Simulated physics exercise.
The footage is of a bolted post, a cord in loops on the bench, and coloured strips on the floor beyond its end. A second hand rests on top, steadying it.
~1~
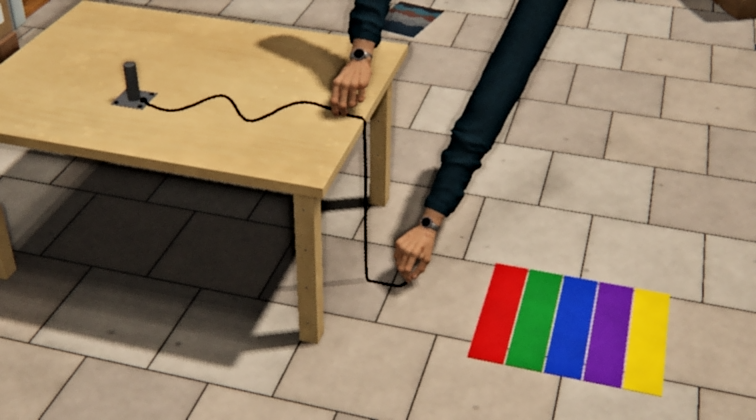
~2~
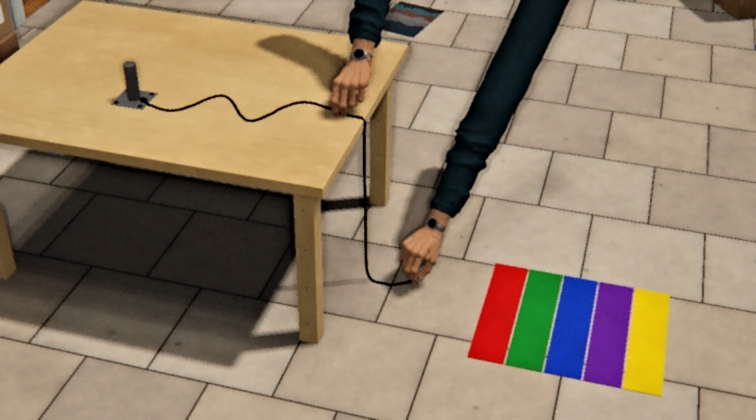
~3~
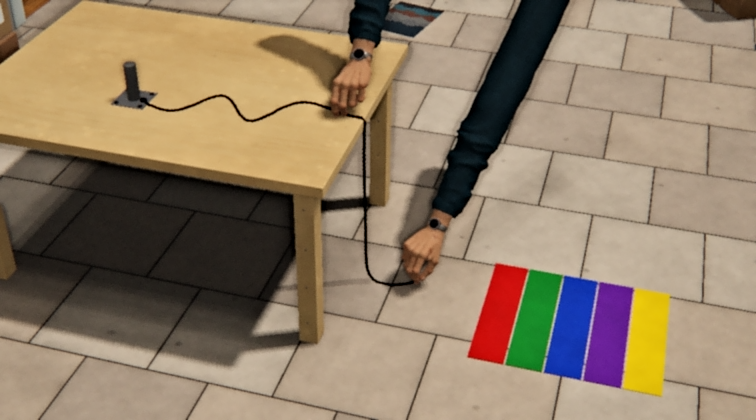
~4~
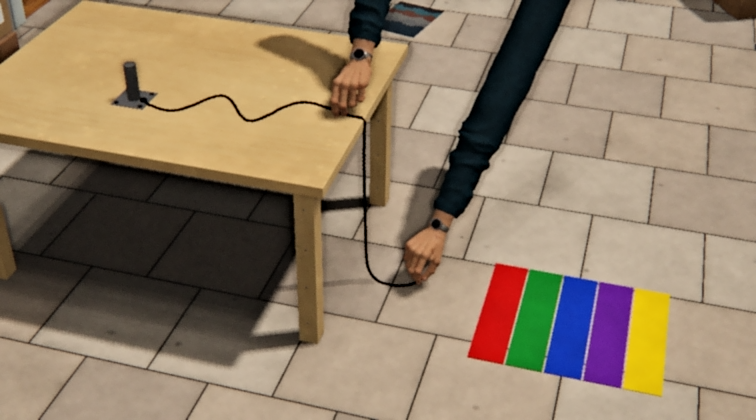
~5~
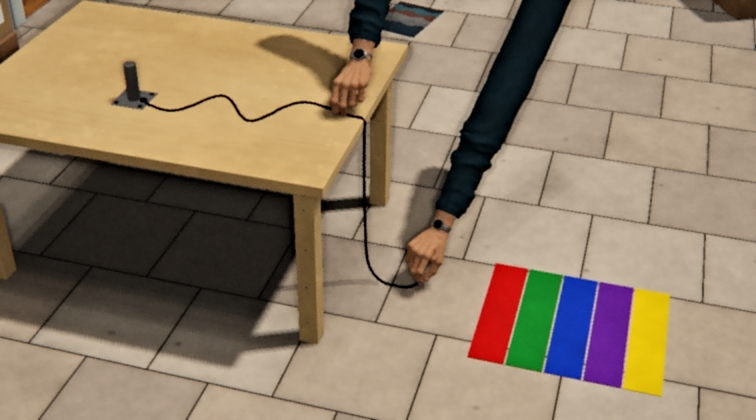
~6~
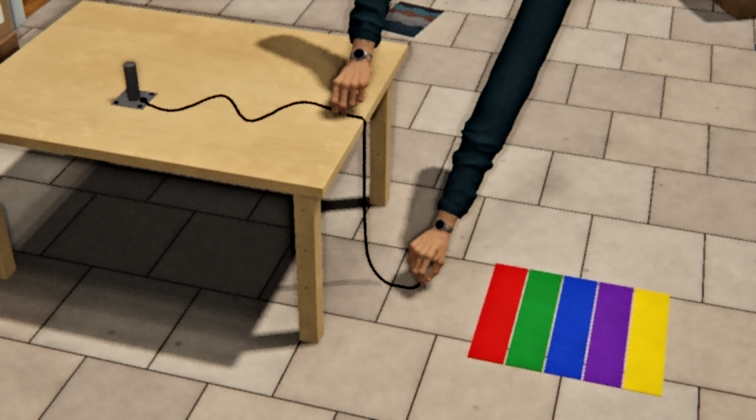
The clip shows one hand resting on a black cord on a wooden table while another, near the floor, draws the cord's end slightly right, with red, green, blue, purple and yellow strips lying on the tiles beyond.
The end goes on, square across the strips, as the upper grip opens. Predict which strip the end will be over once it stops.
I would say the purple strip.
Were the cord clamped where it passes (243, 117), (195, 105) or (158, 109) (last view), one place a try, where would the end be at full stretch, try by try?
Estimated pixels in sequence: (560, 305), (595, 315) and (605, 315).
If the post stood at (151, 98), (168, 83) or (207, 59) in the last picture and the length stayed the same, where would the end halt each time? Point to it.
You'd get roughly (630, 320), (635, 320) and (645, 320), one for each try.
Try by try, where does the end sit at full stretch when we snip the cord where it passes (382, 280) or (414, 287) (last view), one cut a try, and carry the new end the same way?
Going through both, you get (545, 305) and then (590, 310).
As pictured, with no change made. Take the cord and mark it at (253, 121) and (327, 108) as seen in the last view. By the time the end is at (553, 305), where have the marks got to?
(300, 116), then (368, 148).
A little later, end near (553, 305); over green.
Next, end near (590, 311); over blue.
When it is tight, end near (611, 315); over purple. Over purple.
